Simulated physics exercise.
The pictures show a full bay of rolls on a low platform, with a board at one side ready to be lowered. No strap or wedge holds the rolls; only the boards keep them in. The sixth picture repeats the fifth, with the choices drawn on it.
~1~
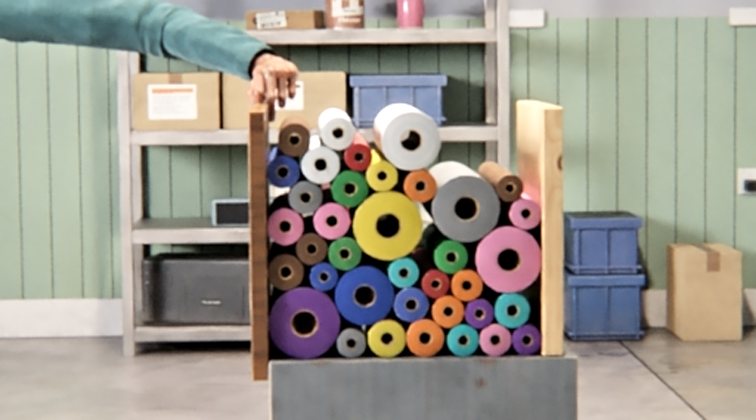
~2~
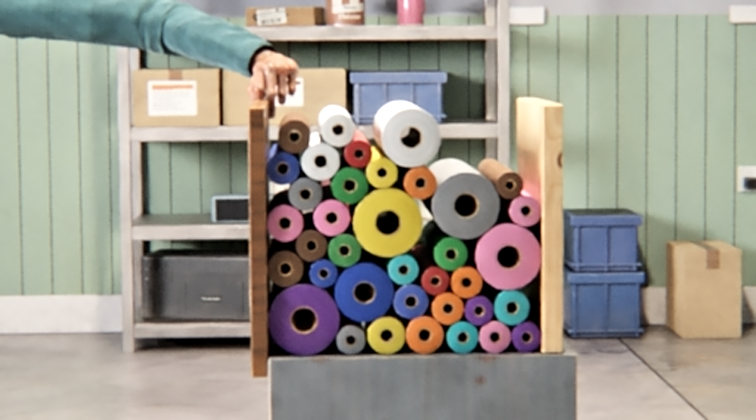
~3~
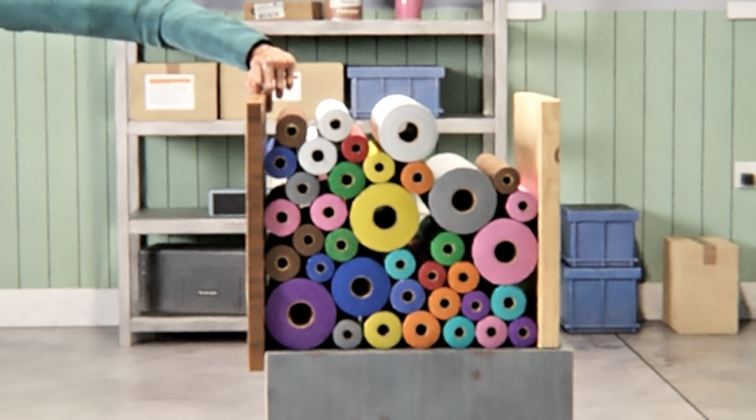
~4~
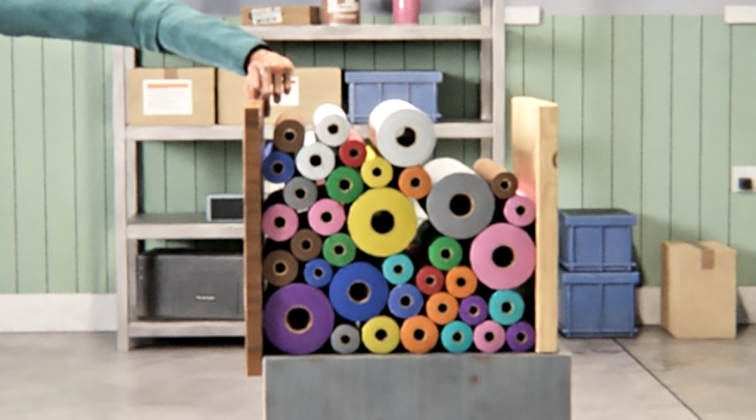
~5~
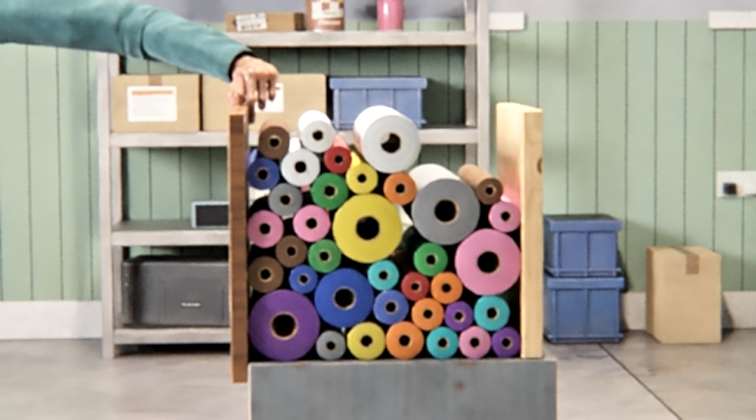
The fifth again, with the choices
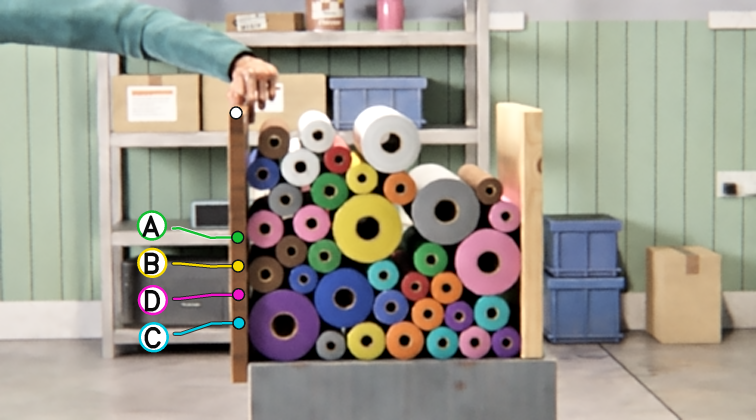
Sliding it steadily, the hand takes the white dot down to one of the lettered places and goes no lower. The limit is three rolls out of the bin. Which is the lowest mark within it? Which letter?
It can be let down to A.
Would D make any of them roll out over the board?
At D: Yes.
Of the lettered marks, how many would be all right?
One of them.
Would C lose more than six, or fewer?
More than six.
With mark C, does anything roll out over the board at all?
Yes, at C.
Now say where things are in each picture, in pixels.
In the first picture, a grey roll (466, 208); a pink roll (526, 213); a brown roll (510, 188).
In the second picture, a brown roll (510, 185); side board (261, 229).
In the third picture, a purple roll (300, 314); a pink roll (491, 332).
In the fourth picture, a purple roll (473, 310); a brown roll (306, 245).
In the fifth picture, a pink roll (489, 262); a grey roll (446, 211); a pink roll (506, 216).
On the marked copy, A at (238, 237); B at (238, 266); C at (239, 323); D at (238, 295); the white dot at (236, 113).
Taking A. A third of the way, top of the board (246, 169).
Two thirds of the way, top of the board (247, 235).
When it is over, top of the board (247, 237), two out over the board.
As for the rest, B more than three out over the board; C more than three out over the board; D more than three out over the board.
